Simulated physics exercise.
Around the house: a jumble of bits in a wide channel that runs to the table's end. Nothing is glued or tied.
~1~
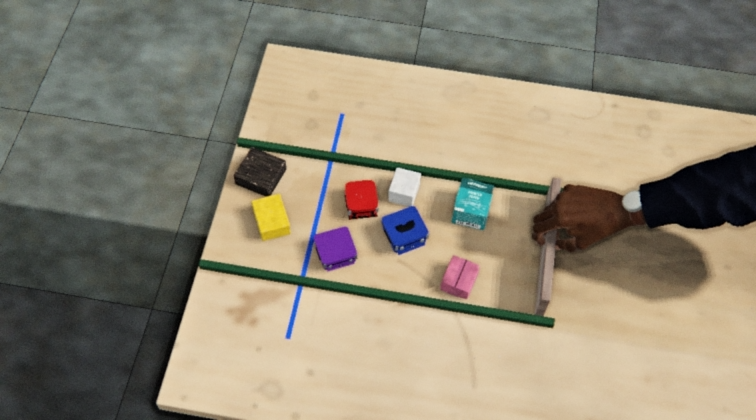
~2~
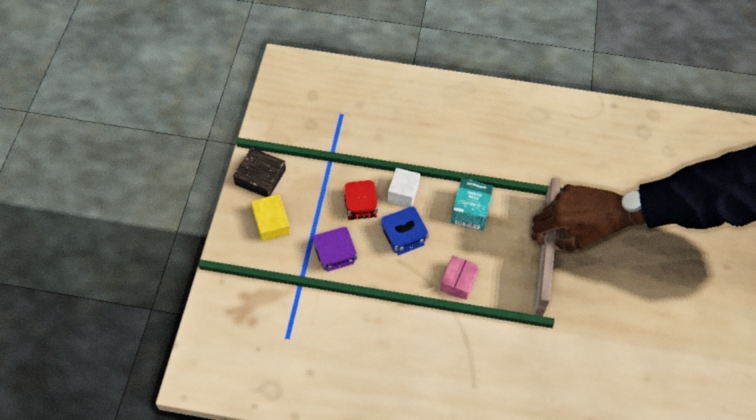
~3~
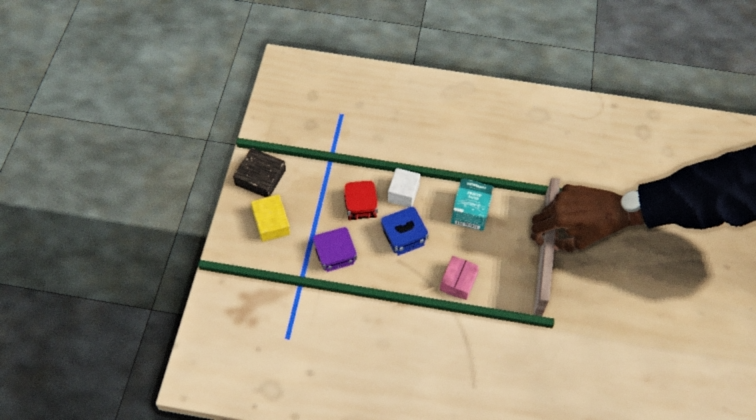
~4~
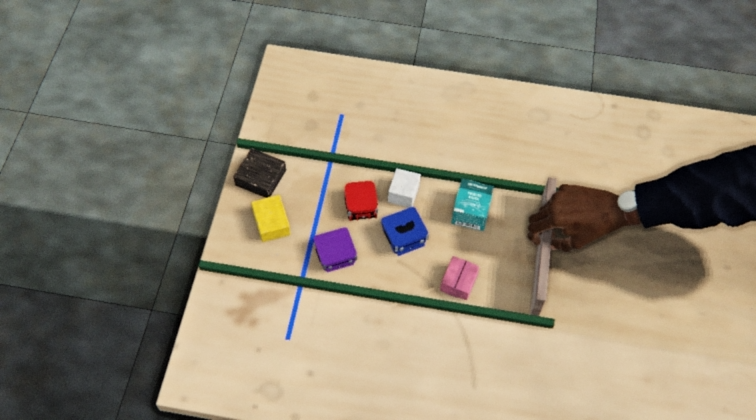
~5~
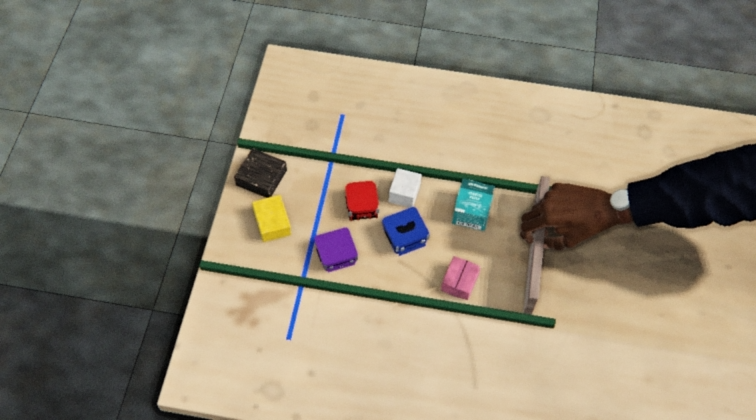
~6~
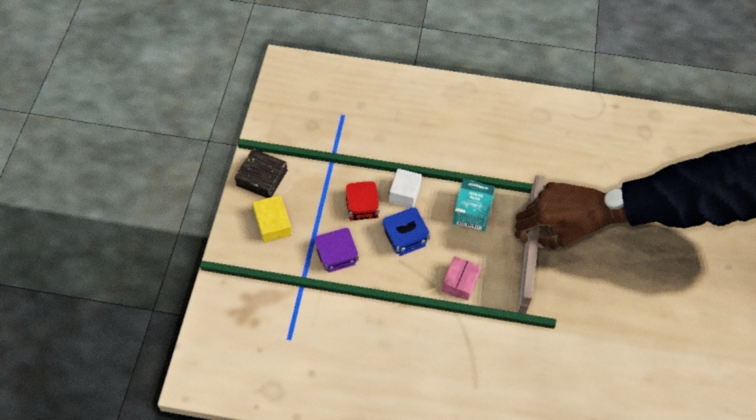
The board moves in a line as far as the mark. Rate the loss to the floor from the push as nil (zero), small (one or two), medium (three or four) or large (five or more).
The loss is nil.
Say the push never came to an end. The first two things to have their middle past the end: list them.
Order: Black block first, yellow block second.
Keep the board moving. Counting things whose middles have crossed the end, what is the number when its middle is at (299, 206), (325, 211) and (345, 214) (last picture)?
1; 0; 0.
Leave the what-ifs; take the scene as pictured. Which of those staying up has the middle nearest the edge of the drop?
The black block winds up nearest.
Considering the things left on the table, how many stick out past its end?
The figure is 1.
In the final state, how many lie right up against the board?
The number is 3.
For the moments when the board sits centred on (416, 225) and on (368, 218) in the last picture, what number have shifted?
I count 5 first and 6 after.
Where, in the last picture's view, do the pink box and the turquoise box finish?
Pink box at about (293, 260), turquoise box at about (309, 179).
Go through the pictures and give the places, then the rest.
In the first picture, black block (260, 172); yellow block (271, 218); purple case (336, 250); board (548, 246); tape (317, 218).
In the second picture, yellow block (271, 218); board (548, 246).
In the third picture, purple case (335, 250); turquoise box (472, 204).
In the fourth picture, black block (260, 173); blue case (404, 232).
In the fifth picture, yellow block (272, 218); pink box (461, 278).
In the sixth picture, black block (261, 174); yellow block (272, 219); purple case (337, 251); board (531, 244); tape (318, 219).
Soon after, none off yet; black block at rest near (261, 174); yellow block at rest near (272, 219); purple case at rest near (337, 251).
Then, none off yet; black block at rest near (261, 174); yellow block moving near (266, 220); purple case moved about its own width near (286, 248).
At rest, the number that fall off is zero.
